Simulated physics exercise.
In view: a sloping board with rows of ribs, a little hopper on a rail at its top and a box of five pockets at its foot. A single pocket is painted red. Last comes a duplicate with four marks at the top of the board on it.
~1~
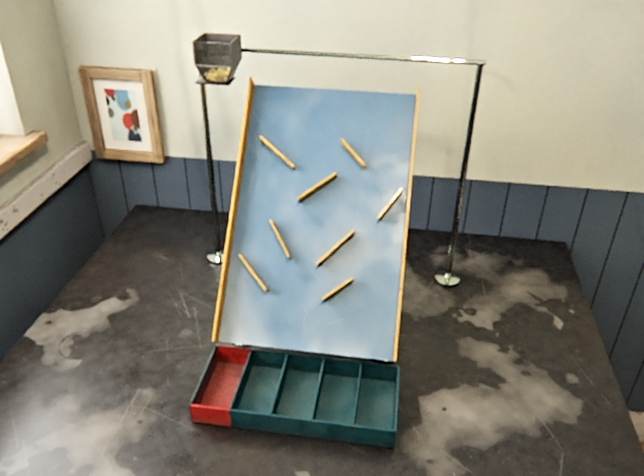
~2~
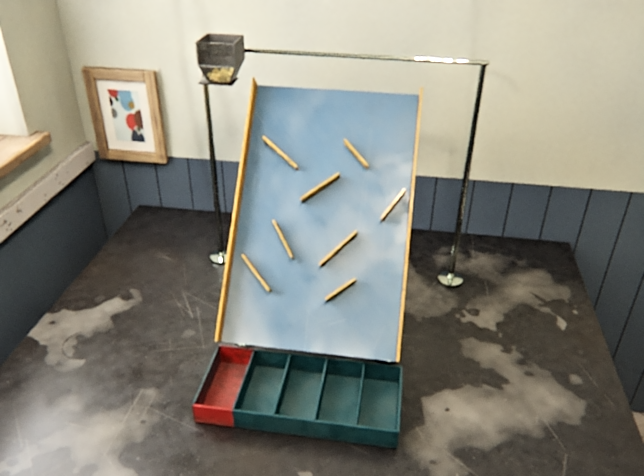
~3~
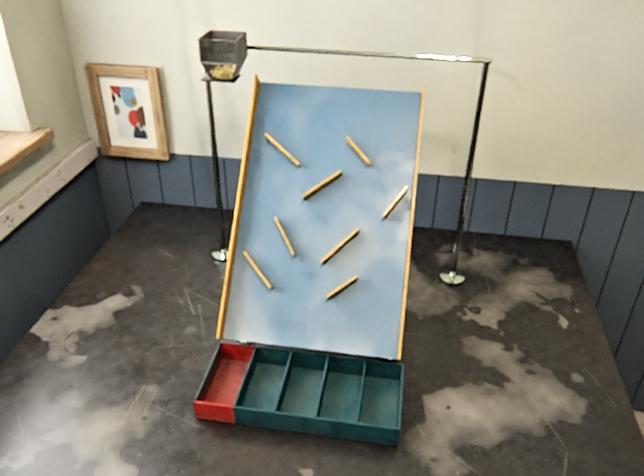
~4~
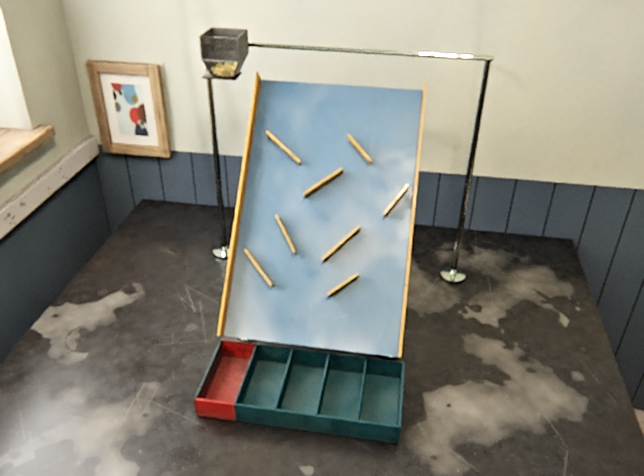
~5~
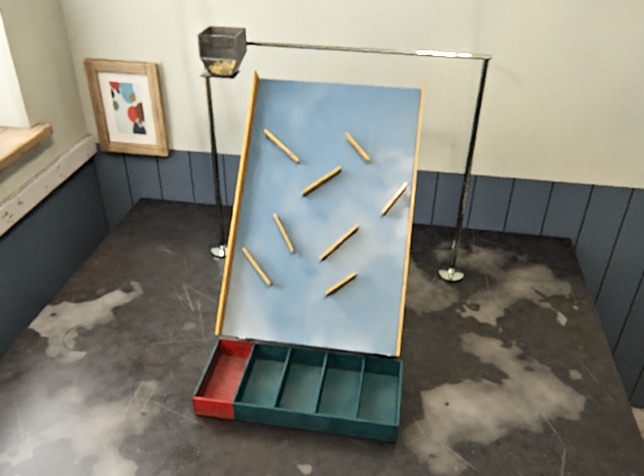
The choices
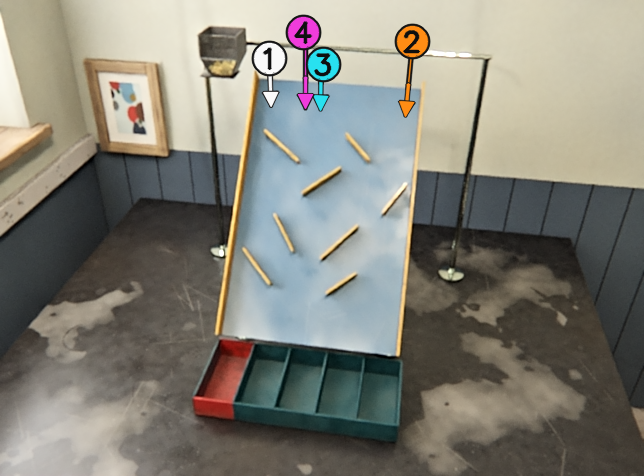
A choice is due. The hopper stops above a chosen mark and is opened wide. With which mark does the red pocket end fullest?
Mark 1 does it best.
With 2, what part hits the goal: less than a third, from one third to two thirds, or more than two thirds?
Mark 2 gives less than a third.
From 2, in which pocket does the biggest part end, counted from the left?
The second from the left.
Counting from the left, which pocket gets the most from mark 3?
It is the third one.
On the marked copy, mark 1 meets the board at (270, 101); mark 2 meets the board at (405, 111); mark 3 meets the board at (320, 104); mark 4 meets the board at (305, 103).
Choosing 1, about a third in the red pocket, about half in other pockets, a small part outside the box.
Choosing 2, a small part in the red pocket, most in other pockets, a small part outside the box.
Choosing 3, a small part in the red pocket, most in other pockets.
Choosing 4, a stray few in the red pocket, nearly all in other pockets, a stray few outside the box.
